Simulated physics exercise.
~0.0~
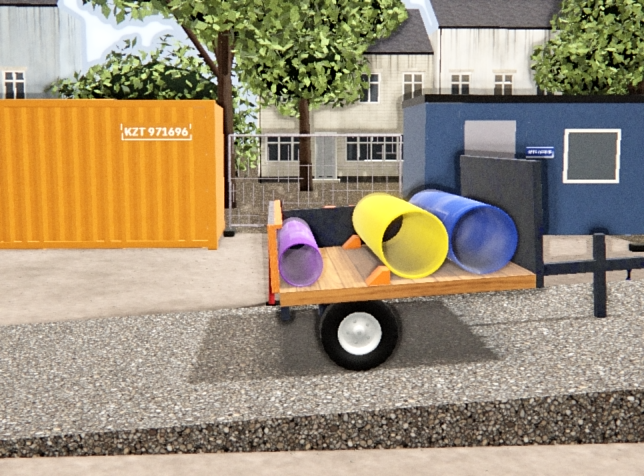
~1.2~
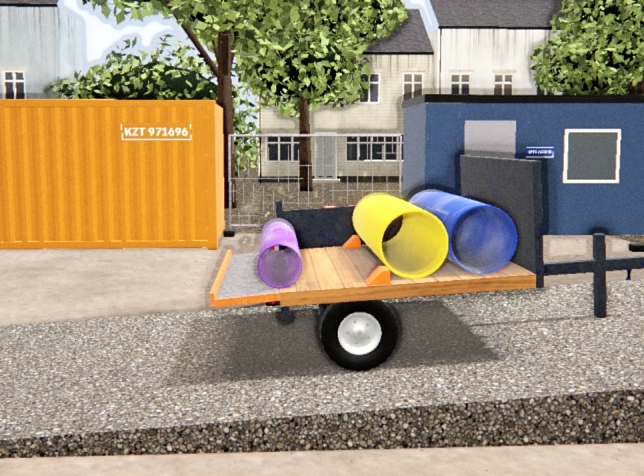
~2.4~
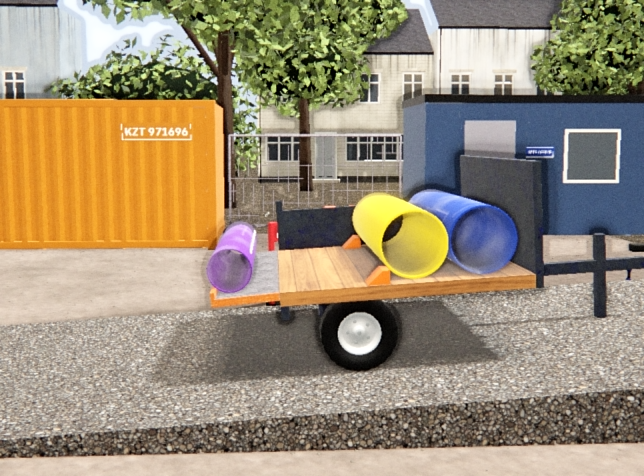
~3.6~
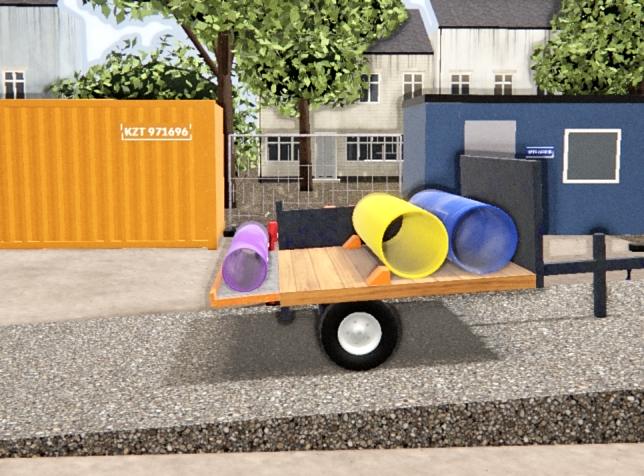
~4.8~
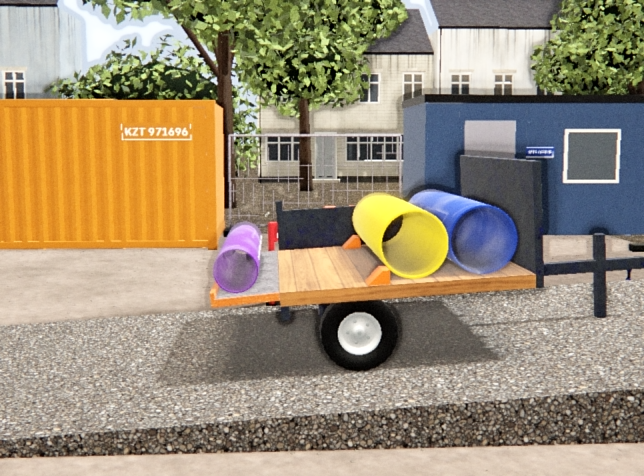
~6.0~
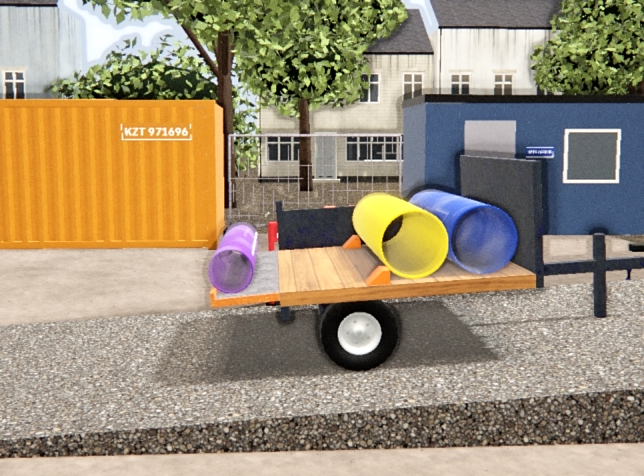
At first, three hollow plastic pipes, purple, yellow and blue, lie on the wooden bed of a parked trailer, with the purple one beside the upright gate at the left end. The gate swings down to the left until it lies almost level with the bed, and the purple pipe starts rolling left. It rolls onto the lowered gate and reaches the outer edge, then rolls back a short way to the right. It eases left again and ends up near the gate's edge, still on the gate, while the yellow and blue pipes stay behind the orange chock.
